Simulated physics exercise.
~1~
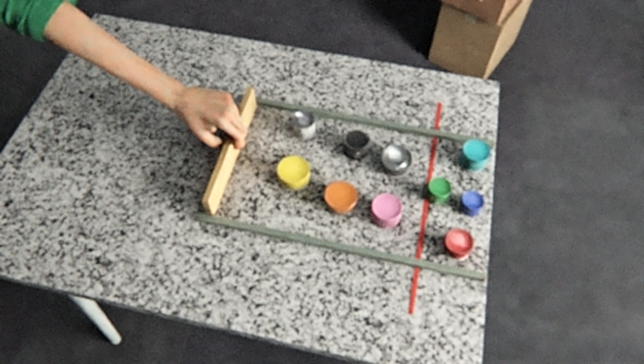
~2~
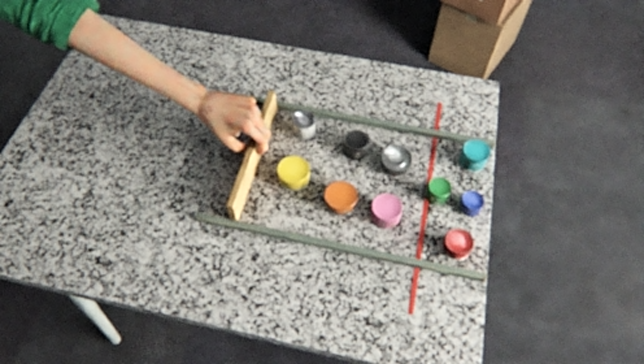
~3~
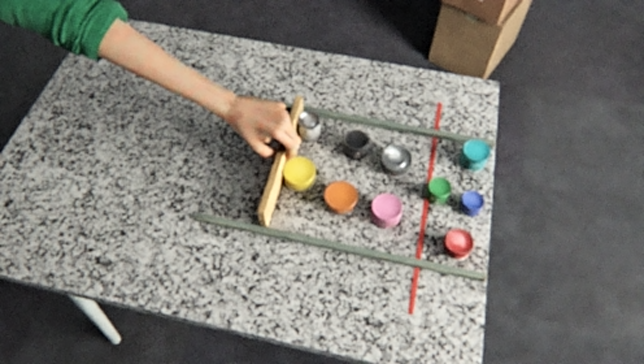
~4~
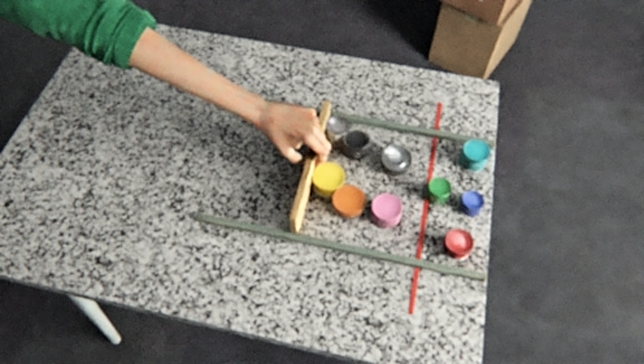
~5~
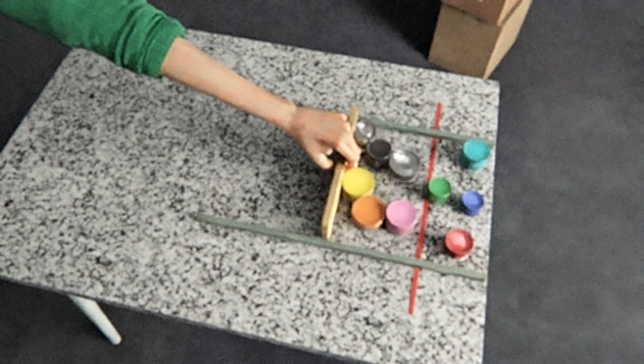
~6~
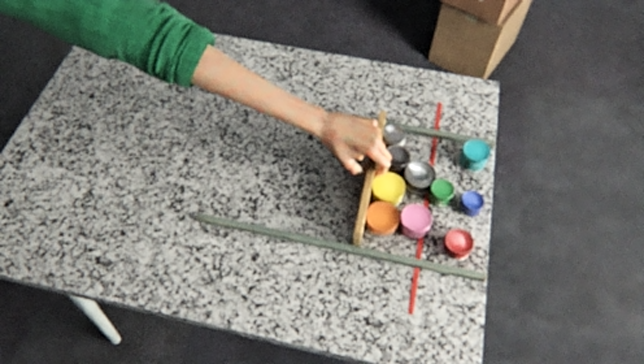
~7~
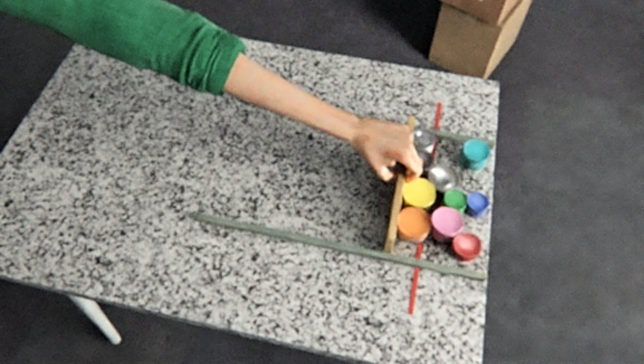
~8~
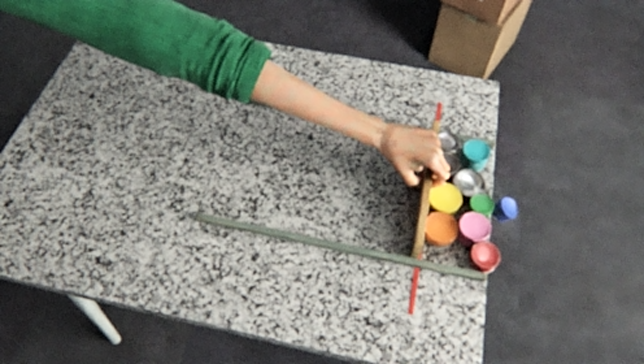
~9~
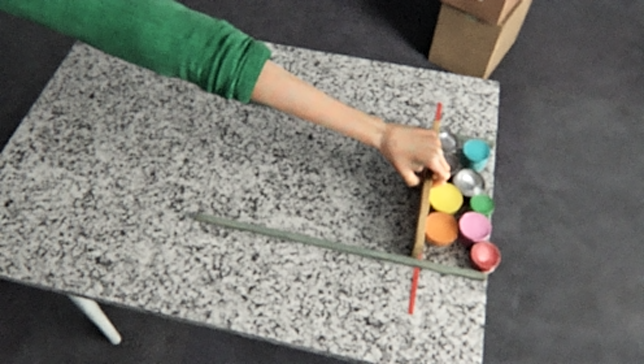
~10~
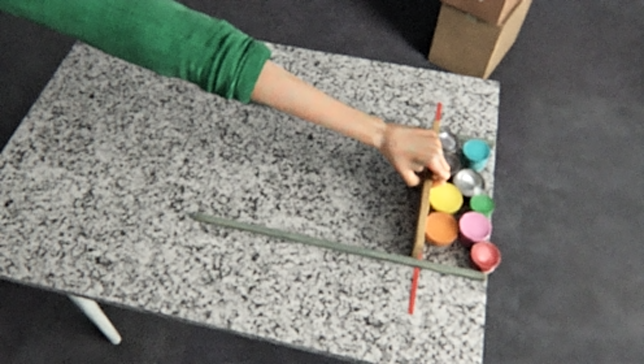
A hand pushes colourful pots rightward with a board until the blue one falls off.
